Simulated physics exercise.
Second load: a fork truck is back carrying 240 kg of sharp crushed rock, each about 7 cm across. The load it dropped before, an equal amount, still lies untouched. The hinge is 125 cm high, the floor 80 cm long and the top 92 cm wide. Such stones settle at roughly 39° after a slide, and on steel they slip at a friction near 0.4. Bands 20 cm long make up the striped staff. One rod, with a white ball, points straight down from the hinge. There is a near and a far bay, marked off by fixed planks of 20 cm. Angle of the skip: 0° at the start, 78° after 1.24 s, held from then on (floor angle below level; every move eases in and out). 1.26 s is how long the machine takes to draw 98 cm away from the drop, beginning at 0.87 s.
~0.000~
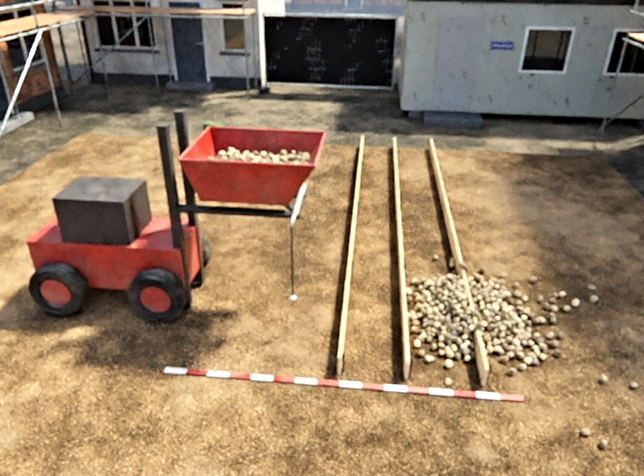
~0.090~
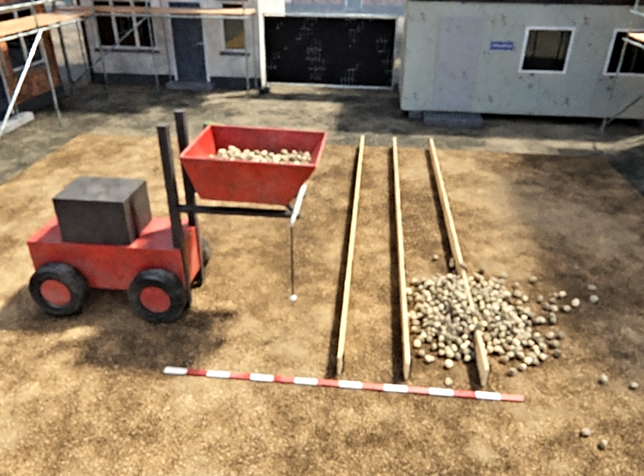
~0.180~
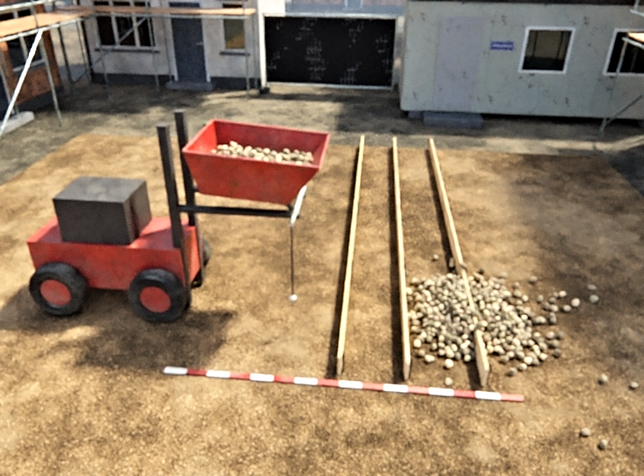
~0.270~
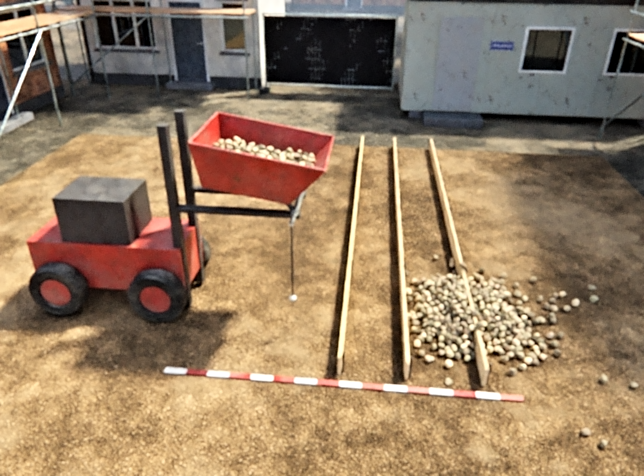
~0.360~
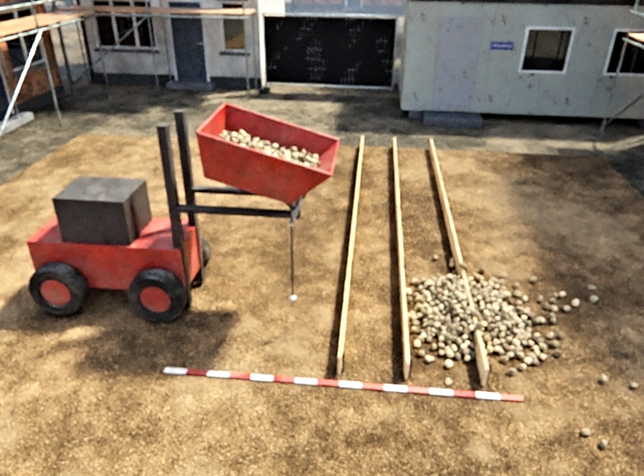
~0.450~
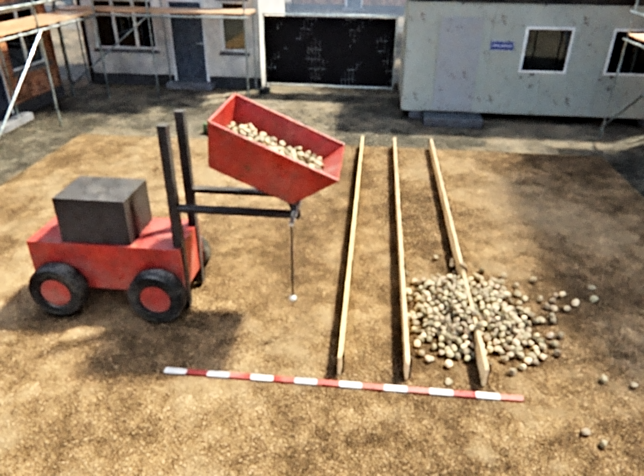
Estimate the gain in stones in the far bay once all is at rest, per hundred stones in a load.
1 per hundred.
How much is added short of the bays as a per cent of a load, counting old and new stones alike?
Roughly 45 percent of a load.
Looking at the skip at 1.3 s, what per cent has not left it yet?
It holds some 65 percent.
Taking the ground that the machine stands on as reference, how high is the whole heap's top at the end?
I'd say close to 26 cm above the ground.
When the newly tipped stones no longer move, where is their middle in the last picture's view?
Centre: Approx. (355, 305).
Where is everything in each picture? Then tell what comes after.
In the first frame, the skip is at 0°, its lip at (315, 166); the top of the load is at (253, 157). The earlier load is highest near (465, 297), 23 cm above ground level, 56 % in the far bay, 44 % past the last board.
The second frame shows lip at (316, 167), floor tilted 1°, highest stones at (248, 155); the stones move at 0.2 m/s on average.
In the third frame, the skip is at 4°, its lip at (320, 168); the top of the load is at (238, 151); the stones move at 0.4 m/s on average.
The fourth frame shows lip at (325, 171), floor tilted 9°, highest stones at (230, 146); the stones move at 0.6 m/s on average.
The fifth frame shows lip at (331, 175), floor tilted 16°, highest stones at (231, 138); the stones move at 0.7 m/s on average.
The sixth frame shows lip at (338, 181), floor tilted 23°, highest stones at (238, 130); the stones move at 0.8 m/s on average.
After 0.9 s the floor is at 66°; in per cent of one load, 100 in the skip, 56 in the far bay, 44 past the last board; the foremost stones are at (584, 316).
After 1.3 s the floor is at 78°; in per cent of one load, 67 in the skip, 10 short of the bays, 23 in the near bay, 56 in the far bay, 44 past the last board; the foremost stones are at (584, 316).
After 2.6 s the floor is at 78°; in per cent of one load, 10 in the skip, 35 short of the bays, 54 in the near bay, 56 in the far bay, 44 past the last board; the foremost stones are at (584, 316).
After 5.0 s the floor is at 78°; in per cent of one load, 0 in the skip, 45 short of the bays, 54 in the near bay, 56 in the far bay, 44 past the last board; the foremost stones are at (584, 316). Net gain in the far bay, 1.
